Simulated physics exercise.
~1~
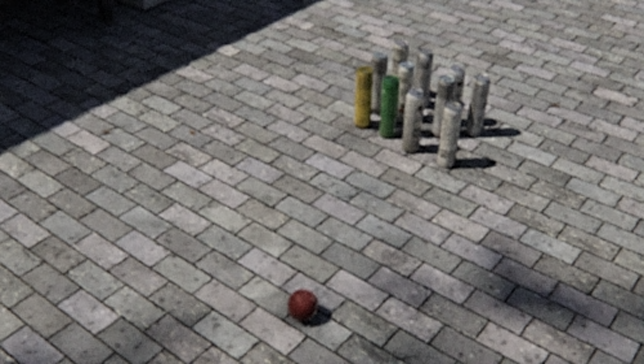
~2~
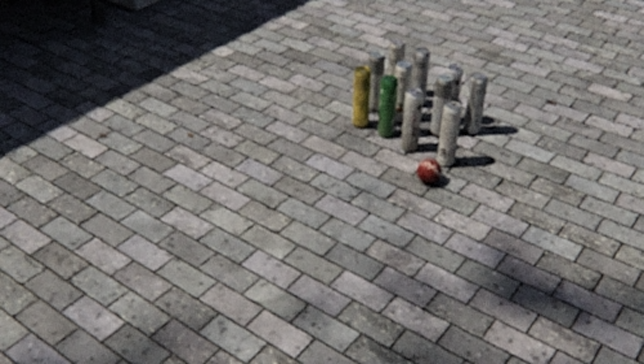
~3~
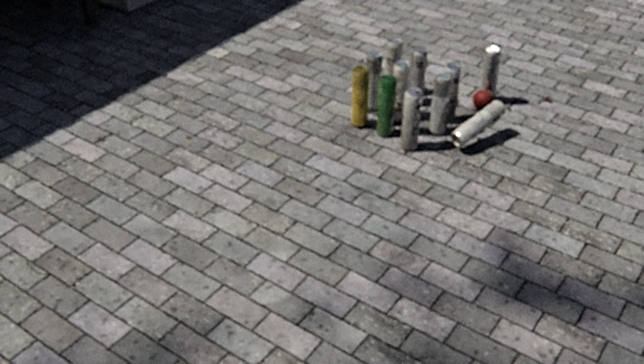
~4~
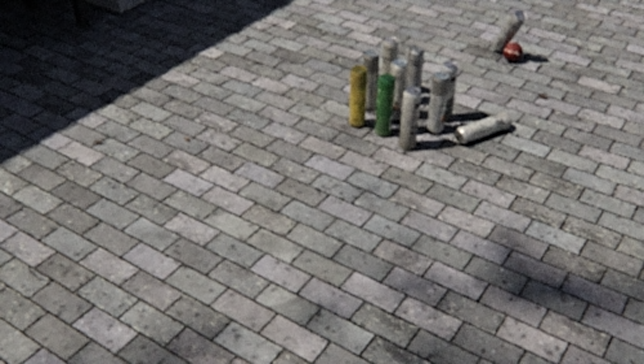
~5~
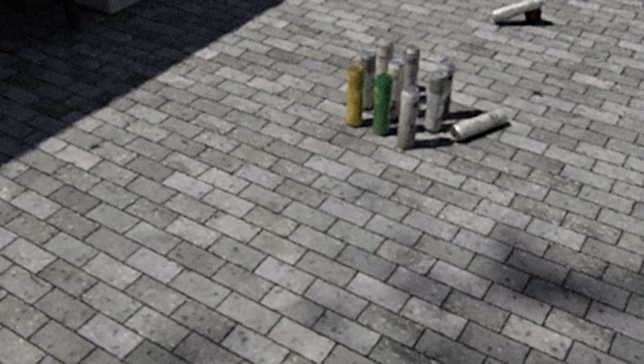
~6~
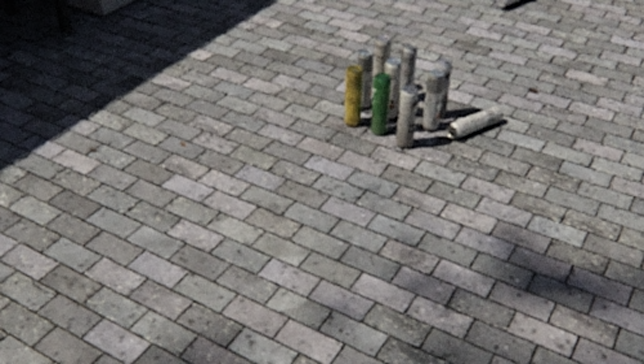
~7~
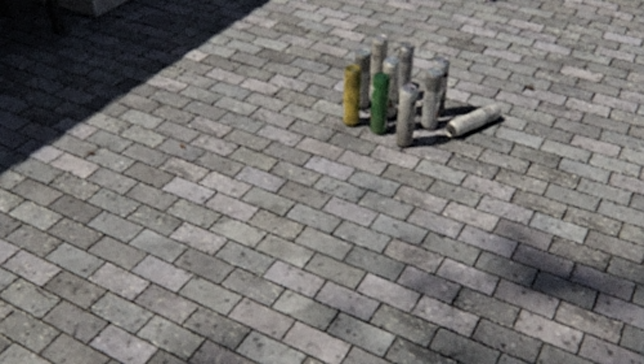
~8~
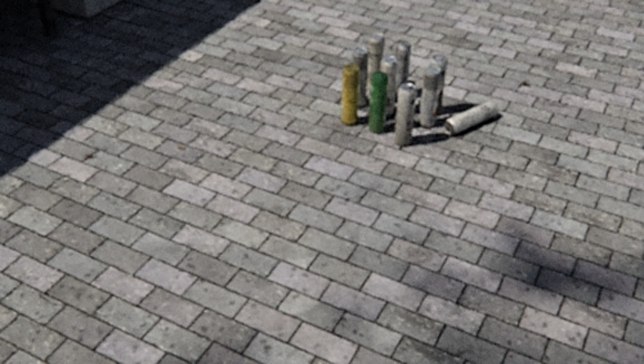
To begin with, a red ball rolls across sunlit grey paving towards a cluster of upright tubes, most of them pale, with one yellow and one green. It moves up and to the right and strikes the near right edge of the group. The closest pale tube topples onto its side, and another at the right is knocked away from the cluster. That second tube tilts, falls and travels with the ball towards the top right until both leave view. One pale tube is left lying beside the standing group, where the yellow and green tubes remain upright.
